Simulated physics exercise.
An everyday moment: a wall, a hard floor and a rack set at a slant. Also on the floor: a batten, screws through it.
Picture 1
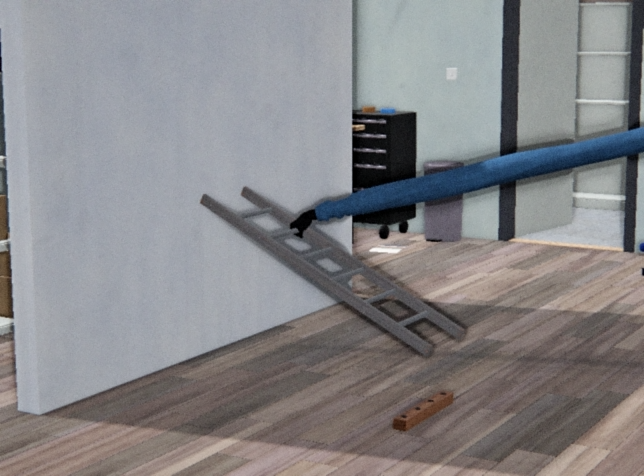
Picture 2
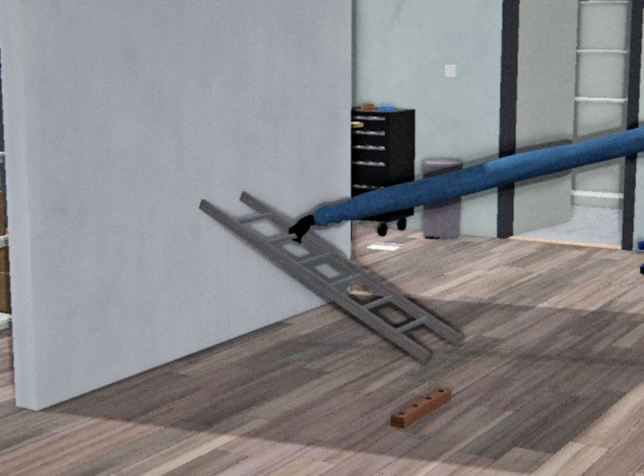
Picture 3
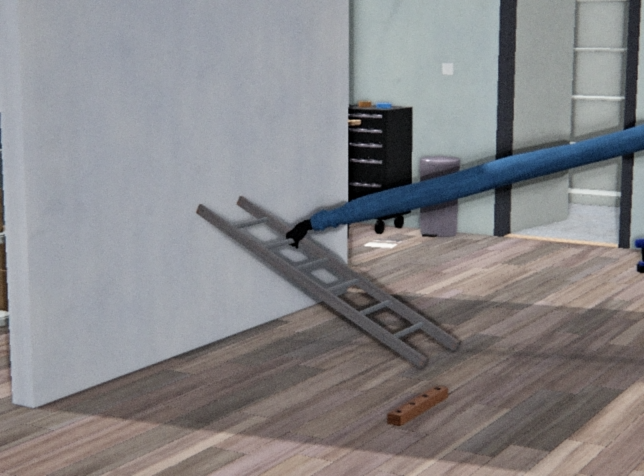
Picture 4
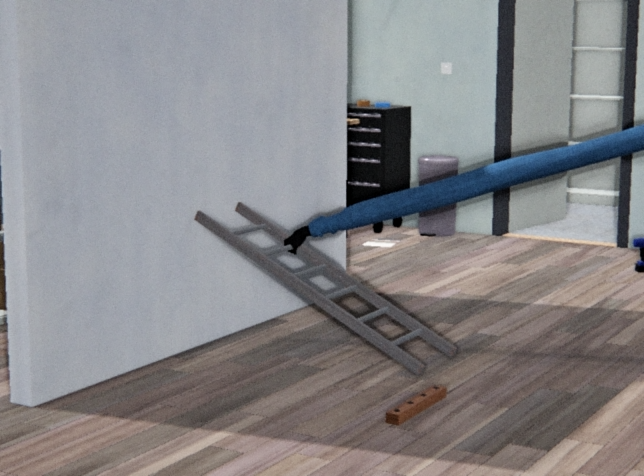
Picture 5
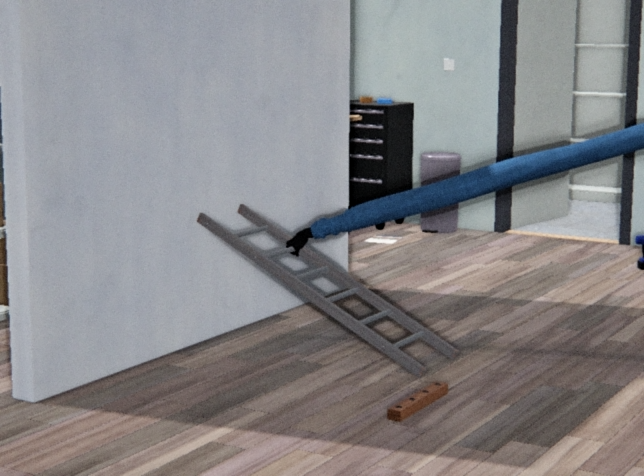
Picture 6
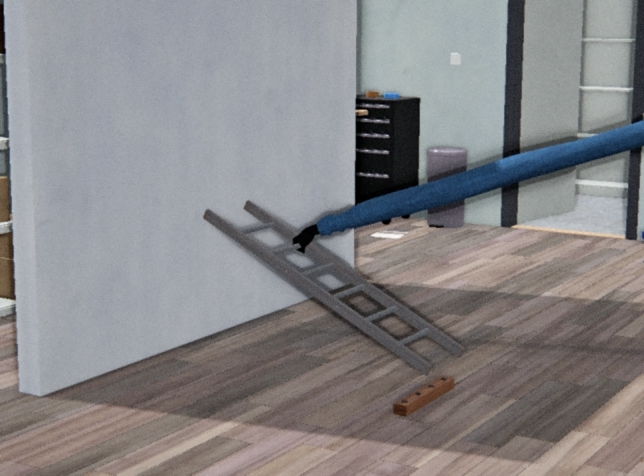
To begin with, a blue arm with a black gripper holds a grey, ladder-like rack at a slant by a pale wall, above a reddish-brown batten on the wooden floor. The arm eases the rack slightly downward, narrowing the gap to the batten, and still grips it at the end.
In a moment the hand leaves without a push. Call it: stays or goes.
Goes.
Then, 0.26 s later than the last frame, grey rack tilted by 10° near (338, 305).
Then, 0.38 s later than the last frame, grey rack tilted by 26° near (343, 343).
When it is over, the grey rack gives way at the feet, near (344, 344).
